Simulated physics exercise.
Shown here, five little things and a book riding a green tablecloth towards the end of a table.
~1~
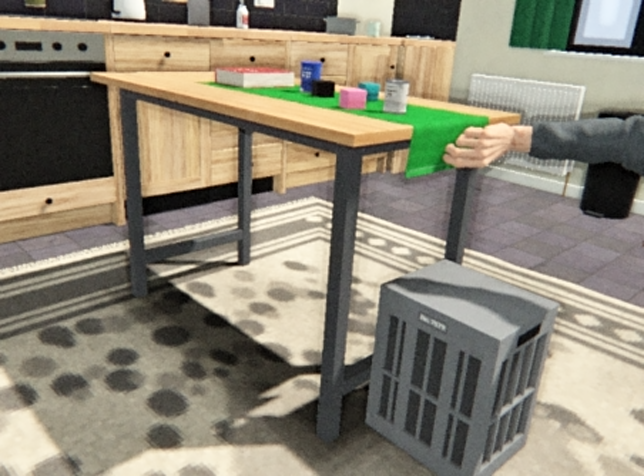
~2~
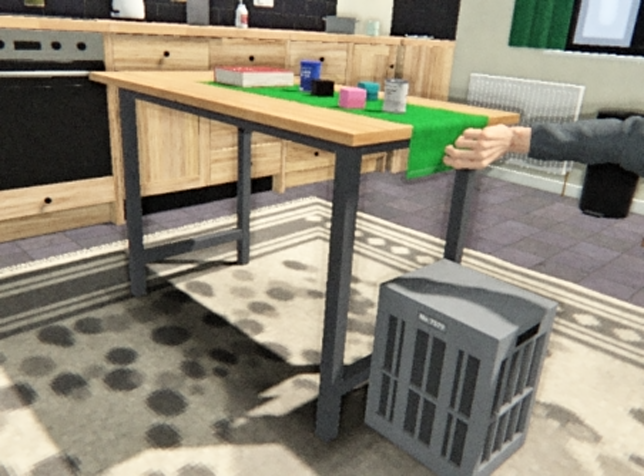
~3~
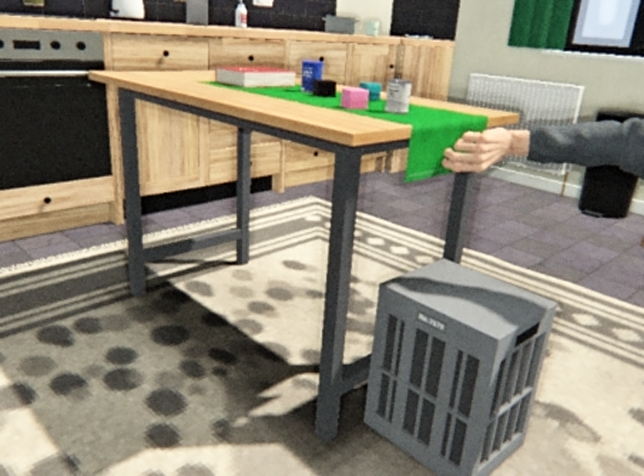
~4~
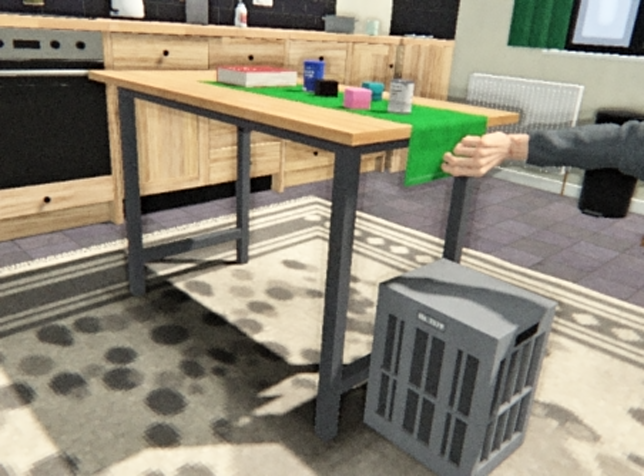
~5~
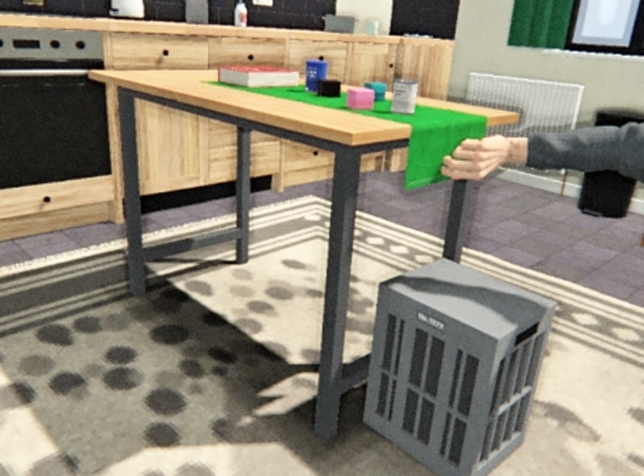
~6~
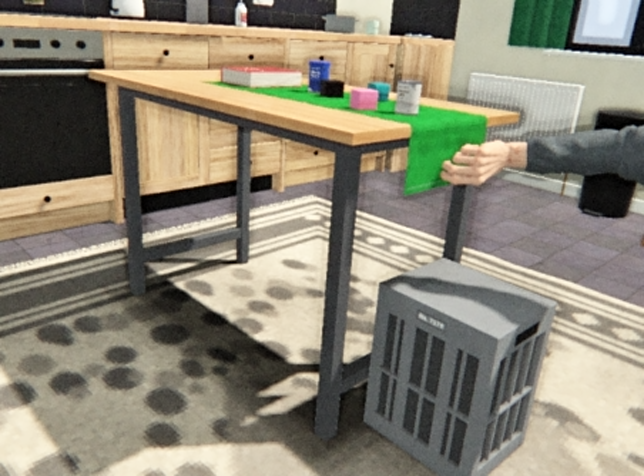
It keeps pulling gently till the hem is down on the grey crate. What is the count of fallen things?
The count of fallen things is two.
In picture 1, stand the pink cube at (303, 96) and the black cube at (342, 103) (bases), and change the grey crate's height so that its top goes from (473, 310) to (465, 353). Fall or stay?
The pink cube remains up; the black cube goes over.
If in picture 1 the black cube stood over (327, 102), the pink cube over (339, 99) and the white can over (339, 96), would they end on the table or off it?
The black cube remains up; the pink cube stays on; the white can remains up.
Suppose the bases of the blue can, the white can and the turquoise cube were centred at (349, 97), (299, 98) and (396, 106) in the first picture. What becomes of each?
The blue can holds on; the white can does not fall; the turquoise cube goes over.
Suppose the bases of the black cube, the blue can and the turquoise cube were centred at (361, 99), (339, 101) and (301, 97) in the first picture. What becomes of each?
The black cube does not fall, the blue can remains up, the turquoise cube stays on.
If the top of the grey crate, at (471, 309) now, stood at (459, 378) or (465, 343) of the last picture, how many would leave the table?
In that case 4 and 3.
Soon after, hem near (437, 246); white can gone.
Then, hem on the crate; white can and pink cube gone.
At rest, hem on the crate; white can and pink cube gone. It carries off two.
